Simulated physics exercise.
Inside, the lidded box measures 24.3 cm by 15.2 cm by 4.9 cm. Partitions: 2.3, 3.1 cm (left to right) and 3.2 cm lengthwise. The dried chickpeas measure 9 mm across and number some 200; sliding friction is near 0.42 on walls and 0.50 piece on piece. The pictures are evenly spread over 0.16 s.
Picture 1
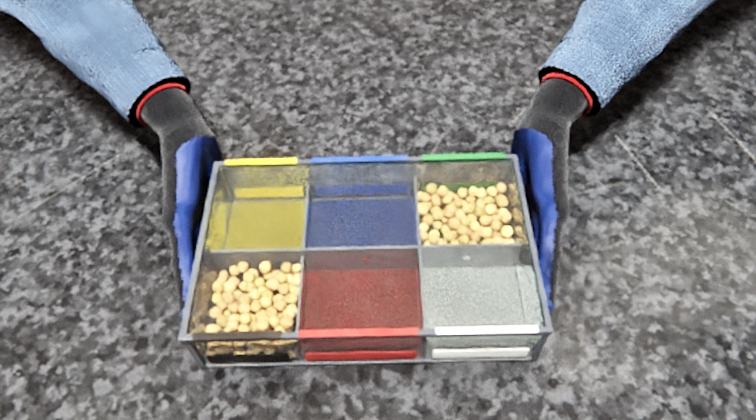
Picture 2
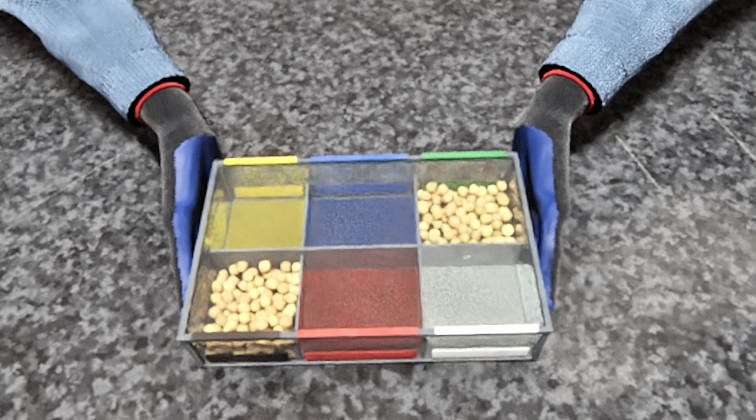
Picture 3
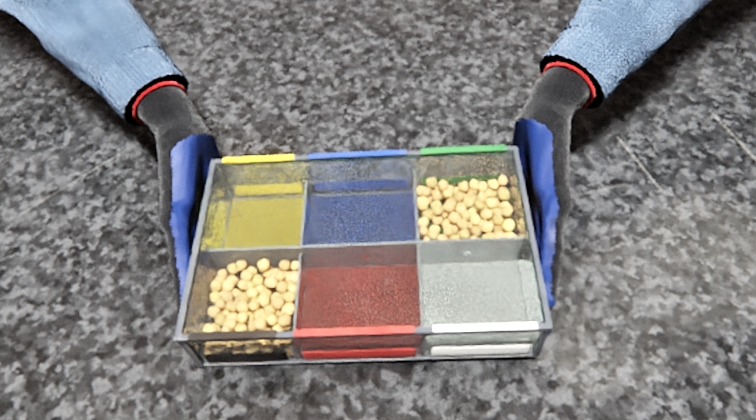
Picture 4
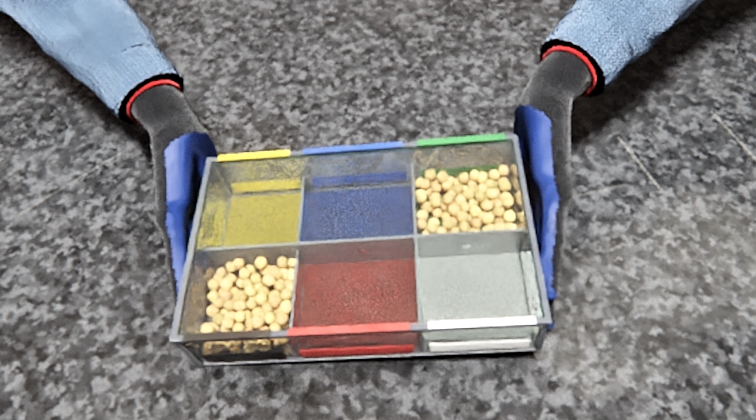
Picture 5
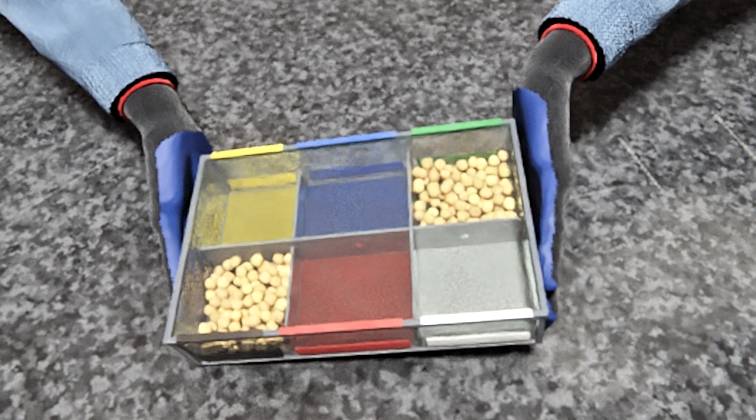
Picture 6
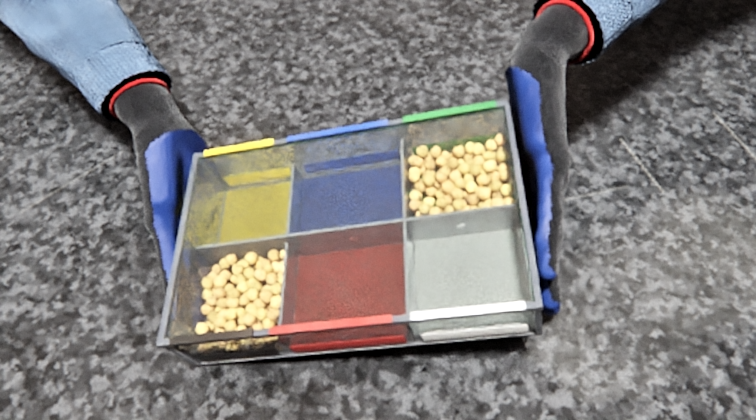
Over a speckled grey surface, gloved hands slightly tilt a divided box, its left side lowering.
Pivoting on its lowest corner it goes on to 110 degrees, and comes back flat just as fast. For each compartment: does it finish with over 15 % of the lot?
Red: Under, blue: Under, green: Over, yellow: Under, white: Under, black: Over.
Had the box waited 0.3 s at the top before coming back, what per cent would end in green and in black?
Then: Green 35, black 60.
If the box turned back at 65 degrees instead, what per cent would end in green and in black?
Then: Green 45; black 50.
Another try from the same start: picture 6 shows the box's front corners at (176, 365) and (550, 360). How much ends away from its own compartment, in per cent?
Then about 15 per cent.
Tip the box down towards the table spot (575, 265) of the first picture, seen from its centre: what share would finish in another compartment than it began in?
About 50 per cent.
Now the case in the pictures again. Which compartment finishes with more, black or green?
The black one has more.
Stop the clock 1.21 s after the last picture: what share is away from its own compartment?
About 15 per cent.
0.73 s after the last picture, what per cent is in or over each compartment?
Red 0, blue 5, green 45, yellow 0, white 0, black 50.
Then, 0.73 s after the last picture, tilt 110 degrees; blue 5 %, green 45 %, black 50 %.
Then, 1.21 s after the last picture, tilt 50 degrees; blue 5 %, green 35 %, black 55 %.
Then, 1.77 s after the last picture, tilt 0 degrees; blue 5 %, green 35 %, black 55 %.
In the end, red 0 %, blue 5 %, green 35 %, yellow 0 %, white 0 %, black 55 %.
